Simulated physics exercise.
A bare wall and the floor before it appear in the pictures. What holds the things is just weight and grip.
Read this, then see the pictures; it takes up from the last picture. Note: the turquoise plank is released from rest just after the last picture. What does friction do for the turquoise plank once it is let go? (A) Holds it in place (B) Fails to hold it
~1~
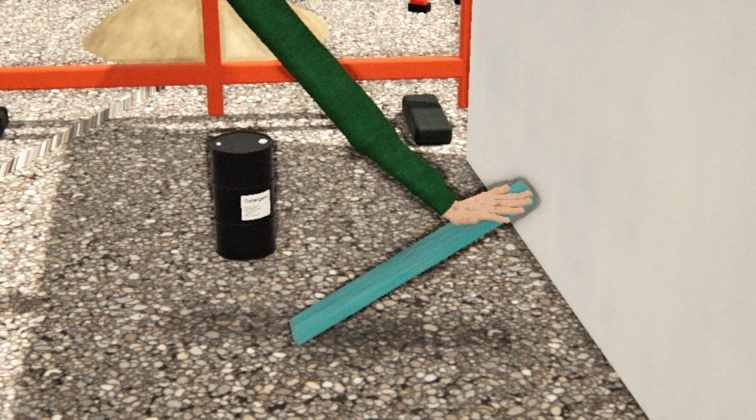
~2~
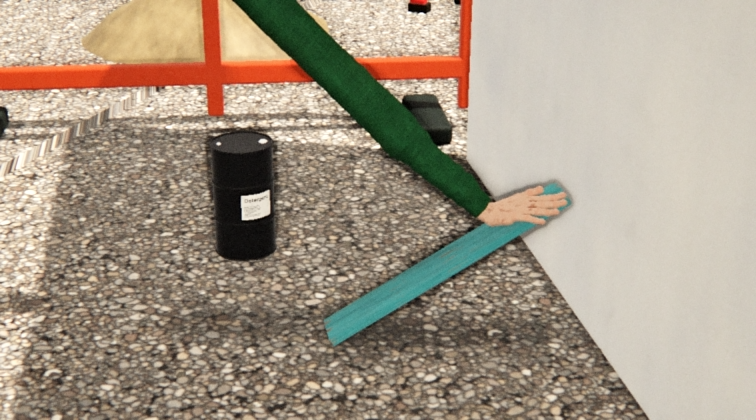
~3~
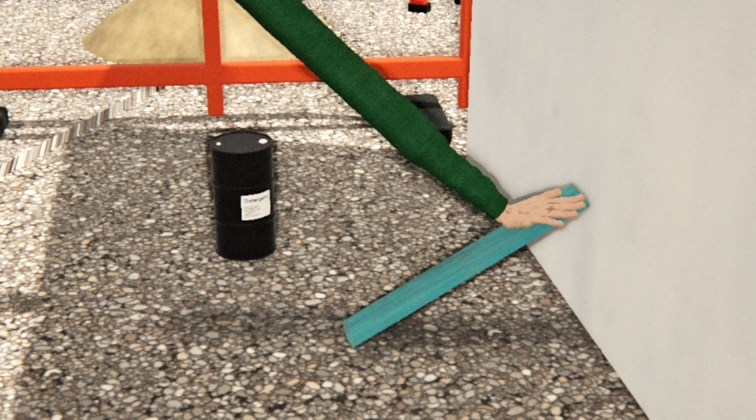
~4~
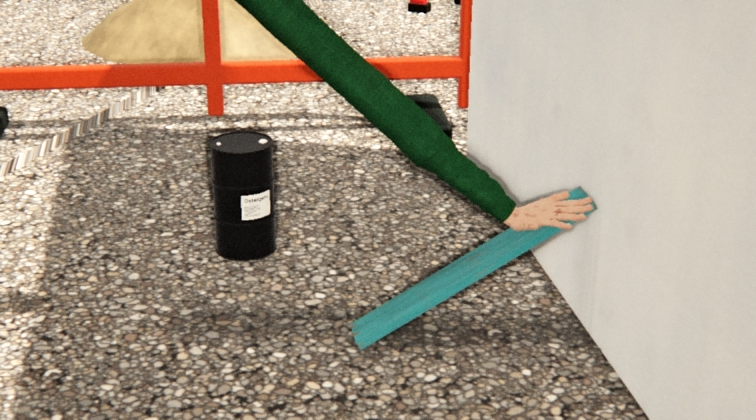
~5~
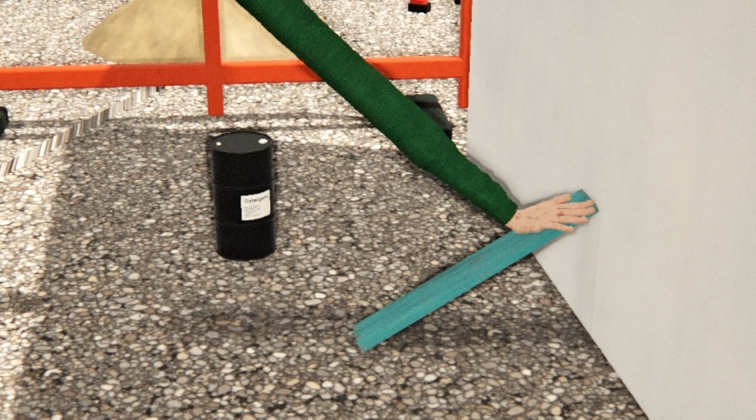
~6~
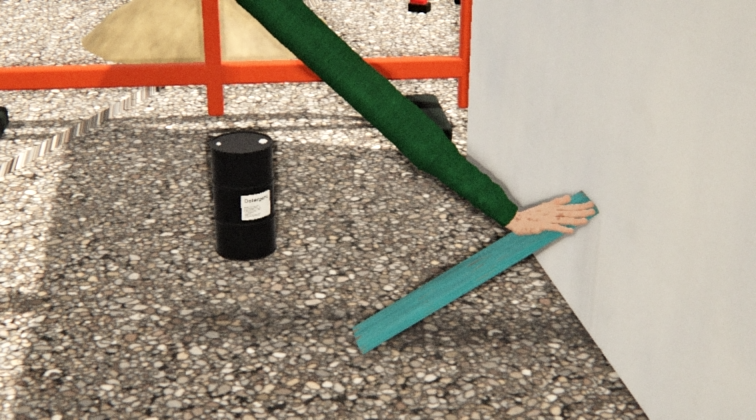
Answer: B.
Then, 0.50 s after the last picture, turquoise plank leaning 27° more than when let go near (456, 326).
Then, 0.70 s after the last picture, turquoise plank leaning 30° more than when let go near (454, 331).
At rest, moved from the start, turquoise plank; black canister in place. Seen from the same camera at the end, turquoise plank near (454, 332). The plank gives way.
